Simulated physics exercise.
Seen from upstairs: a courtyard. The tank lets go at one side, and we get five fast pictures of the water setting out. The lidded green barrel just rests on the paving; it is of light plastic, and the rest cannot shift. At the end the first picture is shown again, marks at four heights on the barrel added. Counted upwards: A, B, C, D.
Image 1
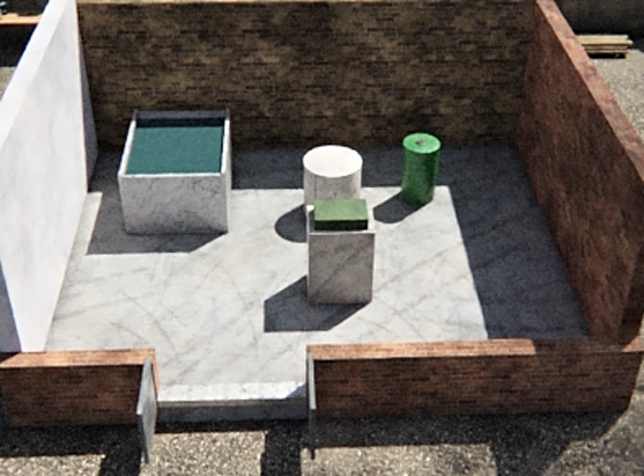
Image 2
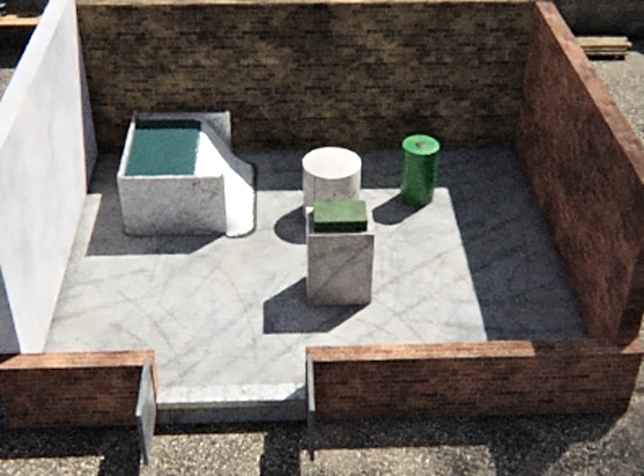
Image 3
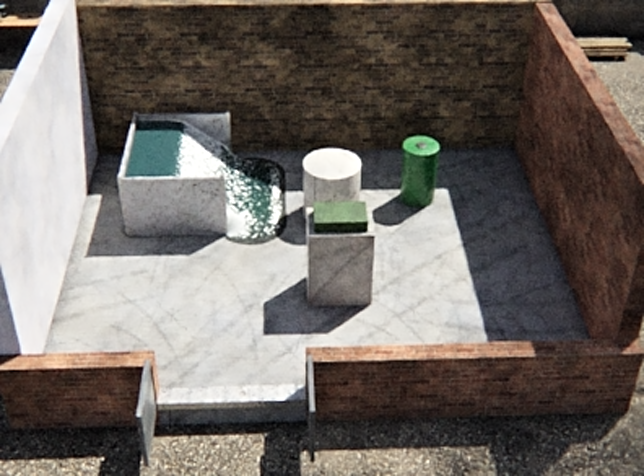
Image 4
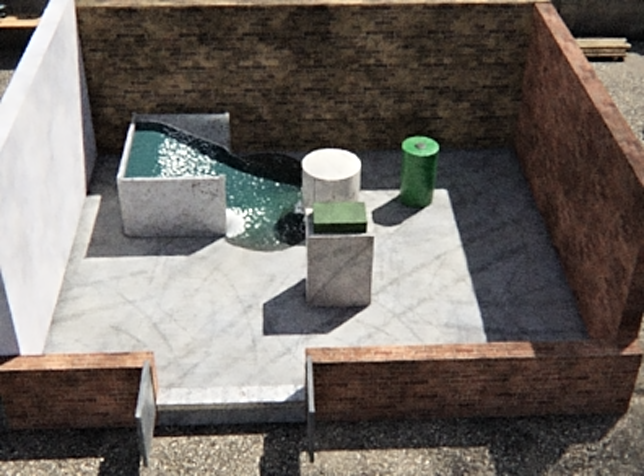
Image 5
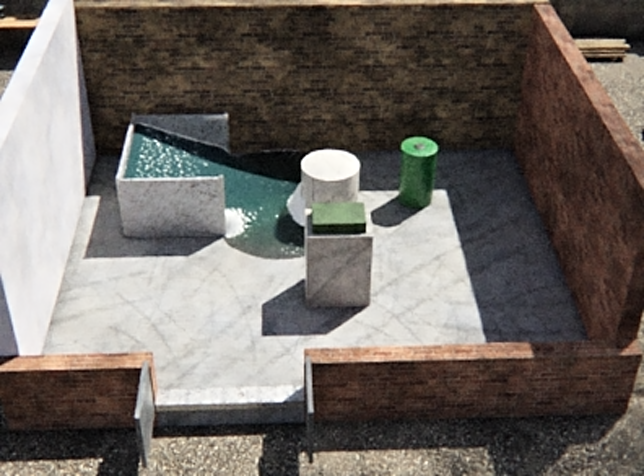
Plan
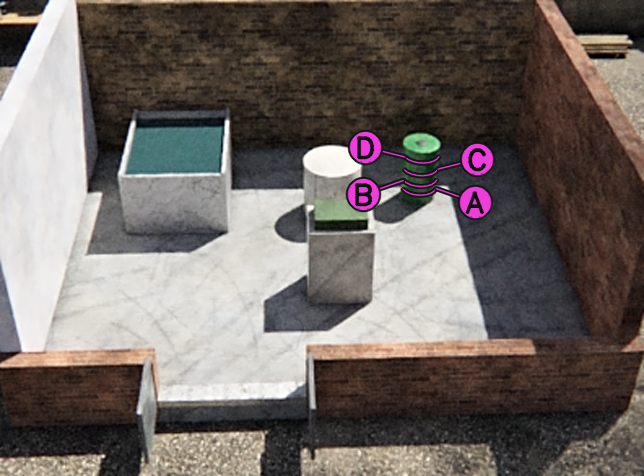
Dark green water pours out of the open right side of a pale tank at the left of a walled brick yard, seen from upstairs. A white cylinder and a pale block with a green top stand mid-yard, a green barrel behind them to the right, and an open gate at the front. The water spreads rightward across the grey ground to the white cylinder, while the view stays nearly still.
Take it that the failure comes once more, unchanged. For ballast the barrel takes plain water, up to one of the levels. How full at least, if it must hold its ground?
It is A.
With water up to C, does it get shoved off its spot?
No, that is safe.
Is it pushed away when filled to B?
No, not at all.
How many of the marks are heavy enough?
All four.
On the marked copy, A at (420, 195); B at (421, 186); C at (422, 175); D at (423, 163); from the bottom up A, B, C, D.
With A, it does not move.
With B, it does not move.
With C, it does not move.
With D, it does not move.
